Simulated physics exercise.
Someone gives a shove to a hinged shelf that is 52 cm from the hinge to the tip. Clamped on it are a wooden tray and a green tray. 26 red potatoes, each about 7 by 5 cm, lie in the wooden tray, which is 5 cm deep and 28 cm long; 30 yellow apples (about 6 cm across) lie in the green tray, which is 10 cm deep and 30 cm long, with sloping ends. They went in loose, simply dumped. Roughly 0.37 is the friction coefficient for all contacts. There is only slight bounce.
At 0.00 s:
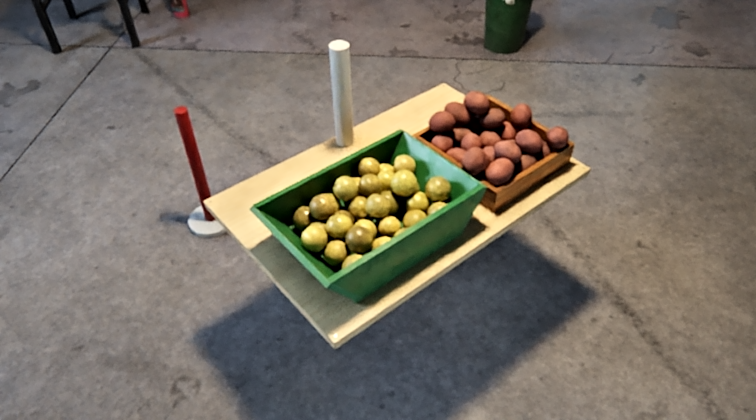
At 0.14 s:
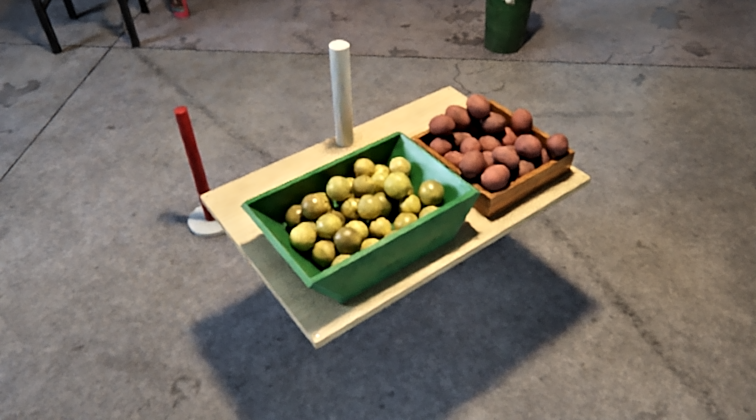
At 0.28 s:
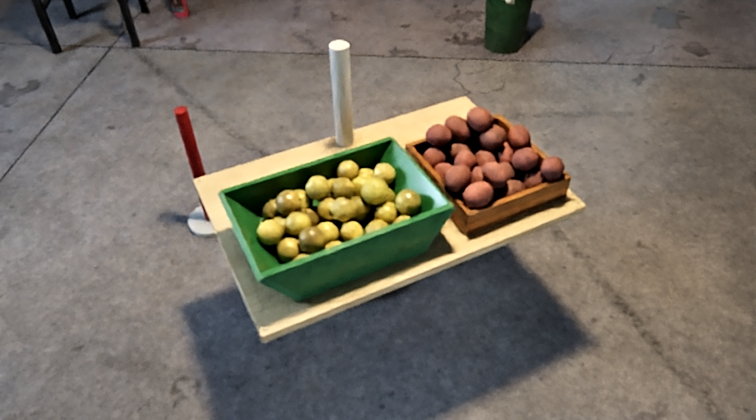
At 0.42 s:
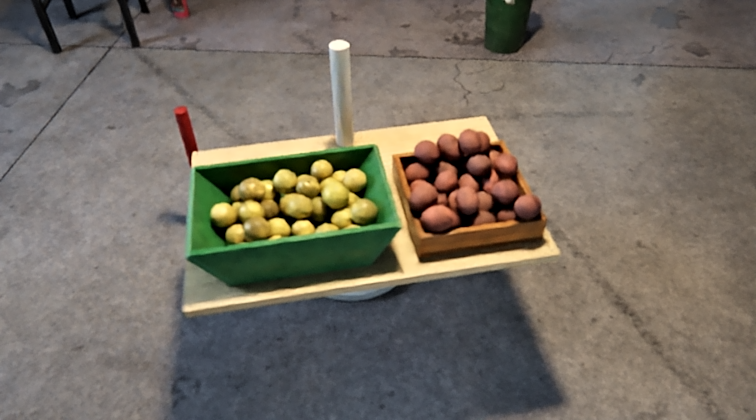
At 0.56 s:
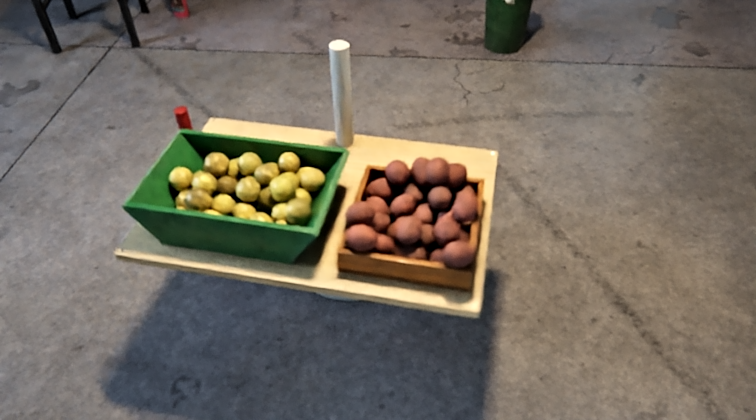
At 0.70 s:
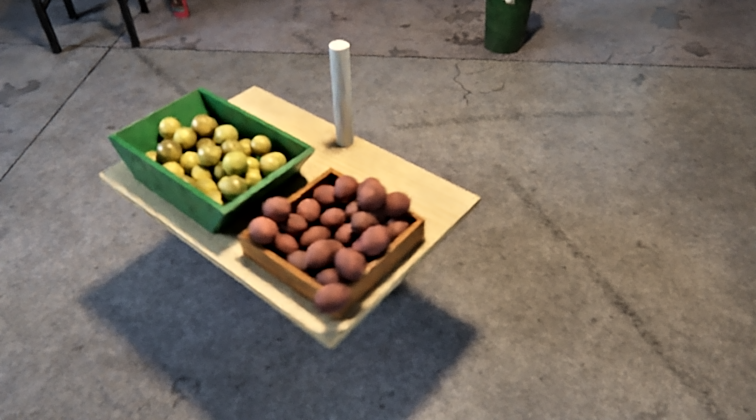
The clip shows a pale shelf swinging around beside a white post, carrying a green tray of yellow fruit and a wooden tray of red potatoes leftward, with one potato out over the wooden tray's near corner by the end.
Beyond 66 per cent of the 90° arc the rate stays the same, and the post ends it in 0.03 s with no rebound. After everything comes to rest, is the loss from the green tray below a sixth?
Yes, it is below a sixth.
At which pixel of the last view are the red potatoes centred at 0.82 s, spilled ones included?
Pixel (293, 232), give or take.
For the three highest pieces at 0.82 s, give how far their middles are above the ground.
60 cm.
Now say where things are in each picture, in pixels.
In the first frame (we follow the rim corner now nearest the camera), green tray at (329, 281); wooden tray at (495, 189); swung 0°; nothing out yet.
In the second frame, green tray at (312, 281); wooden tray at (489, 195); swung 3°.
In the third frame, green tray at (262, 275); wooden tray at (468, 212); swung 13°.
In the fourth frame, green tray at (190, 253); wooden tray at (421, 234); swung 29°.
In the fifth frame, green tray at (126, 204); wooden tray at (340, 248); swung 52°.
In the sixth frame, green tray at (111, 135); wooden tray at (244, 233); swung 79°; 1 out, the lowest potato at (332, 299).
After 0.74 s, it reaches the stop.
After 0.82 s, 3 of 26 out of the wooden tray and 0 of 30 out of the green tray.
After 0.94 s, 5 of 26 out of the wooden tray and 0 of 30 out of the green tray.
After 1.16 s, 7 of 26 out of the wooden tray and 0 of 30 out of the green tray.
When it is over (at 1.59 s), 7 of 26 out of the wooden tray and 0 of 30 out of the green tray. Asked share, 0 of 30, 0 per cent.
